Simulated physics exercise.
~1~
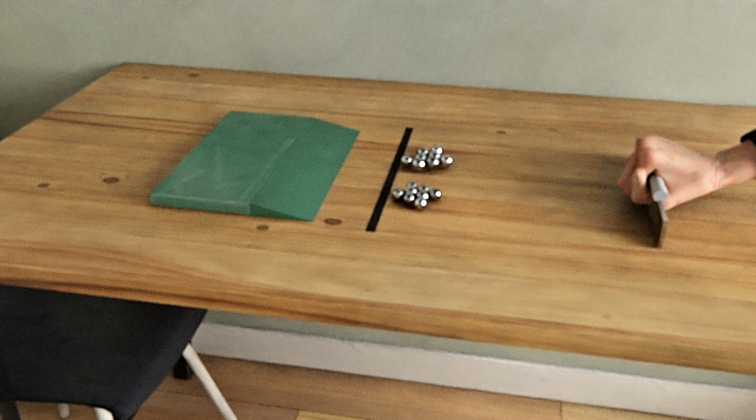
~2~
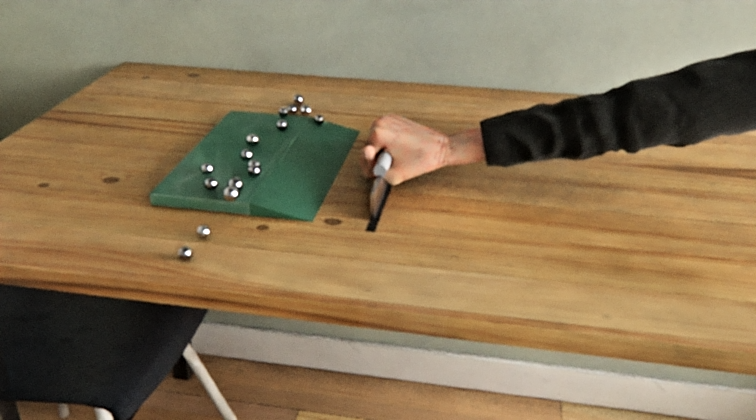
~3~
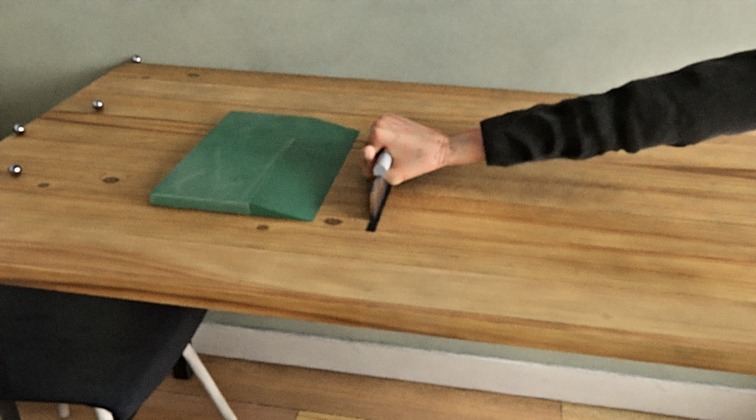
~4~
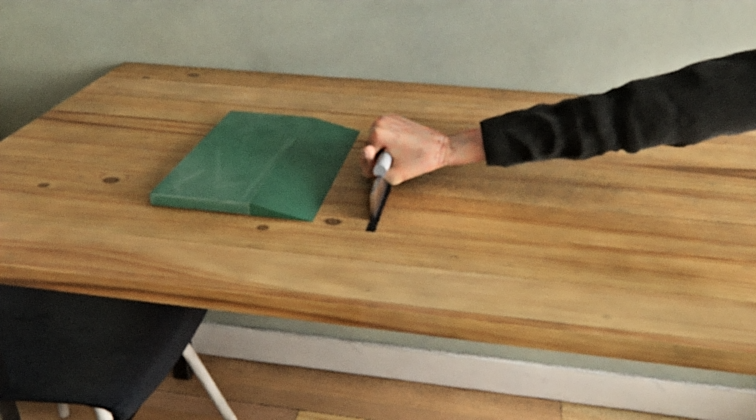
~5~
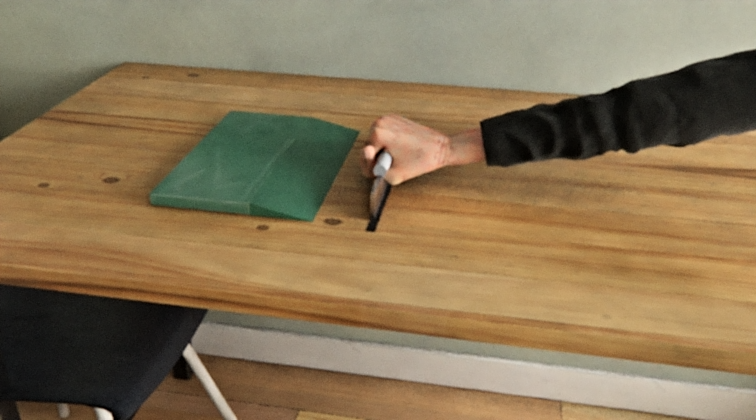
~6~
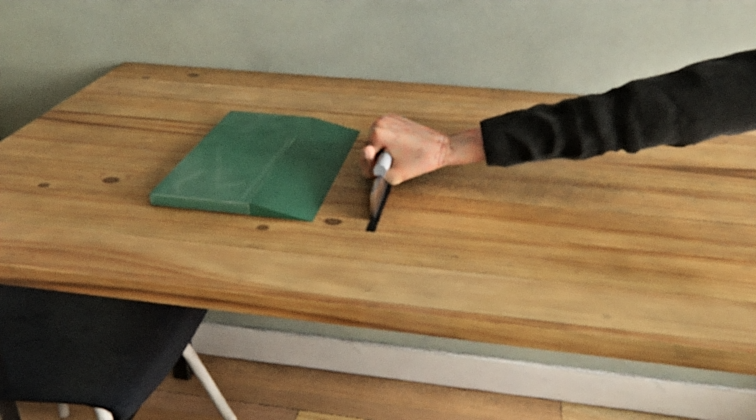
Two clusters of shiny metal balls scattered up and over a green ramp as a hand swept a scraper left across a wooden table to a strip of black tape; the balls rolled away leftward until none remained, while the hand stayed still.
